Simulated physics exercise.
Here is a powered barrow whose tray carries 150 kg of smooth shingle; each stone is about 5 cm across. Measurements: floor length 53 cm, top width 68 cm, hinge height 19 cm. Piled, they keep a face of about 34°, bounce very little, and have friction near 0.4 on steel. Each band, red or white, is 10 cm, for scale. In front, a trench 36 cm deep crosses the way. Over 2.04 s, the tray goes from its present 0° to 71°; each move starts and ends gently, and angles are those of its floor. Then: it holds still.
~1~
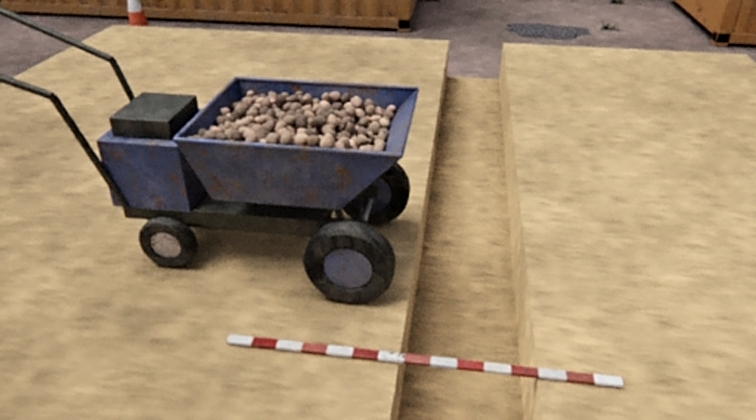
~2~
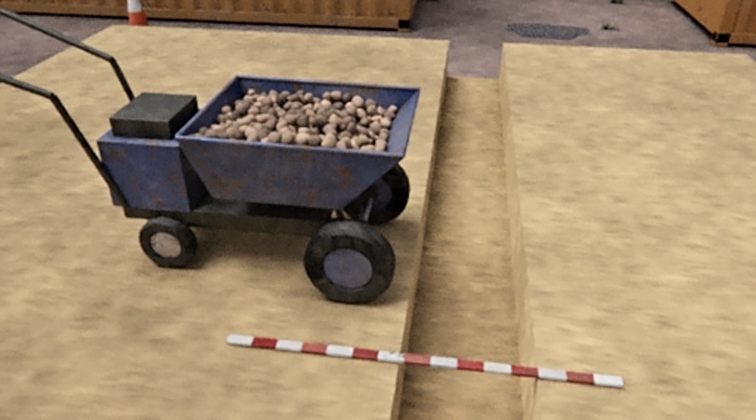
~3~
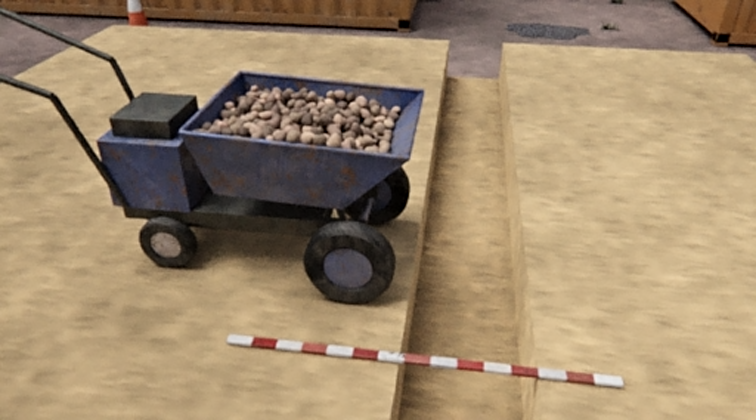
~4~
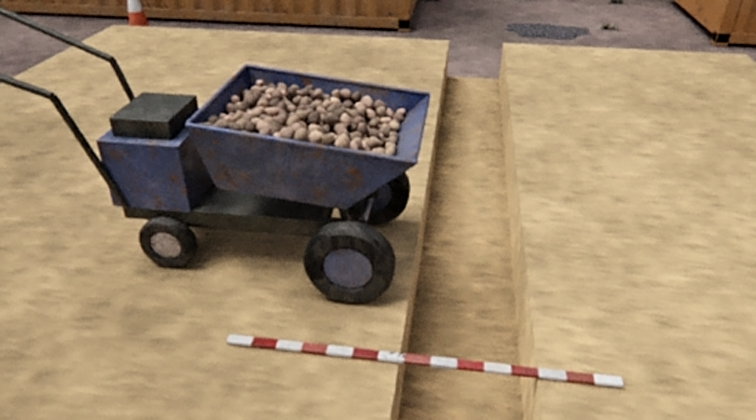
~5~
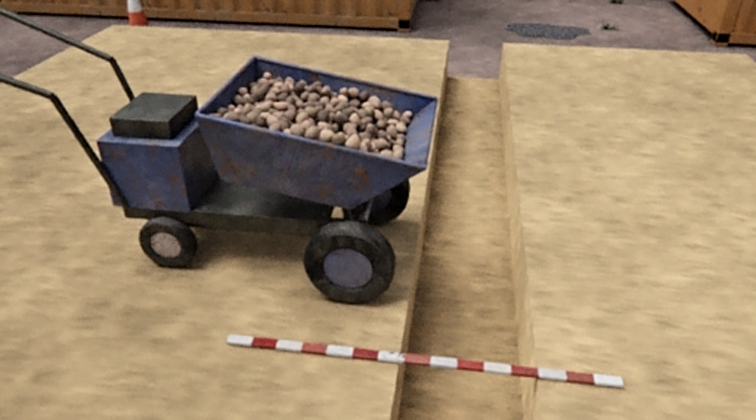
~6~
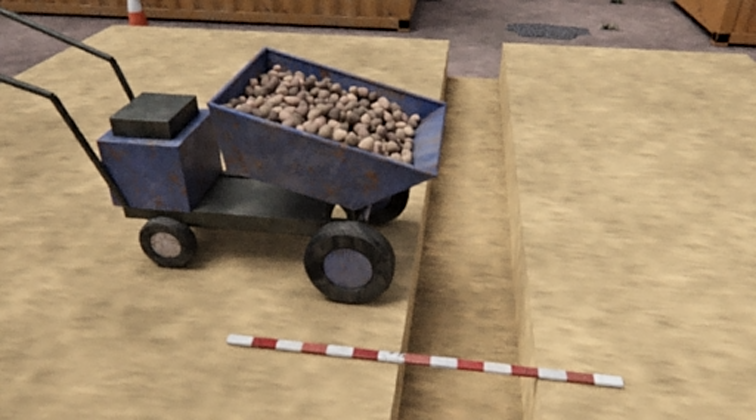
Blue tray heaped with rounded stones tilting gradually down to the right on a stationary powered barrow beside a sandy trench.
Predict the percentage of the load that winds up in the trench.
My prediction is about 59 per cent.
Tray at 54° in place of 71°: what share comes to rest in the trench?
It comes out at about 55 percent.
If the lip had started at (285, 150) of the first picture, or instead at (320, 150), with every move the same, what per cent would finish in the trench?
I'd expect close to 100 per cent at the first and 100 per cent at the second.
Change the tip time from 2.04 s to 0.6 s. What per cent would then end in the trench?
Estimate: About 35 %.
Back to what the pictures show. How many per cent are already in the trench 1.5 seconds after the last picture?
At that moment: Approx. 40 %.
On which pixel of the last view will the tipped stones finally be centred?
Their middle lands near (509, 311).
Then, 0.9 s after the last picture the floor is at 60°, 94 % in the tray, 6 % in the trench; the foremost stones are at (529, 275).
Then, 1.5 s after the last picture the floor is at 71°, 23 % in the tray, 40 % in the trench, 37 % past the trench; the foremost stones are at (677, 277).
Then, 1.9 s after the last picture the floor is at 71°, 5 % in the tray, 53 % in the trench, 42 % past the trench; the foremost stones are at (731, 287).
Then, 3.8 s after the last picture the floor is at 71°, 0 % in the tray, 59 % in the trench, 41 % past the trench; the foremost stones are at (745, 288).
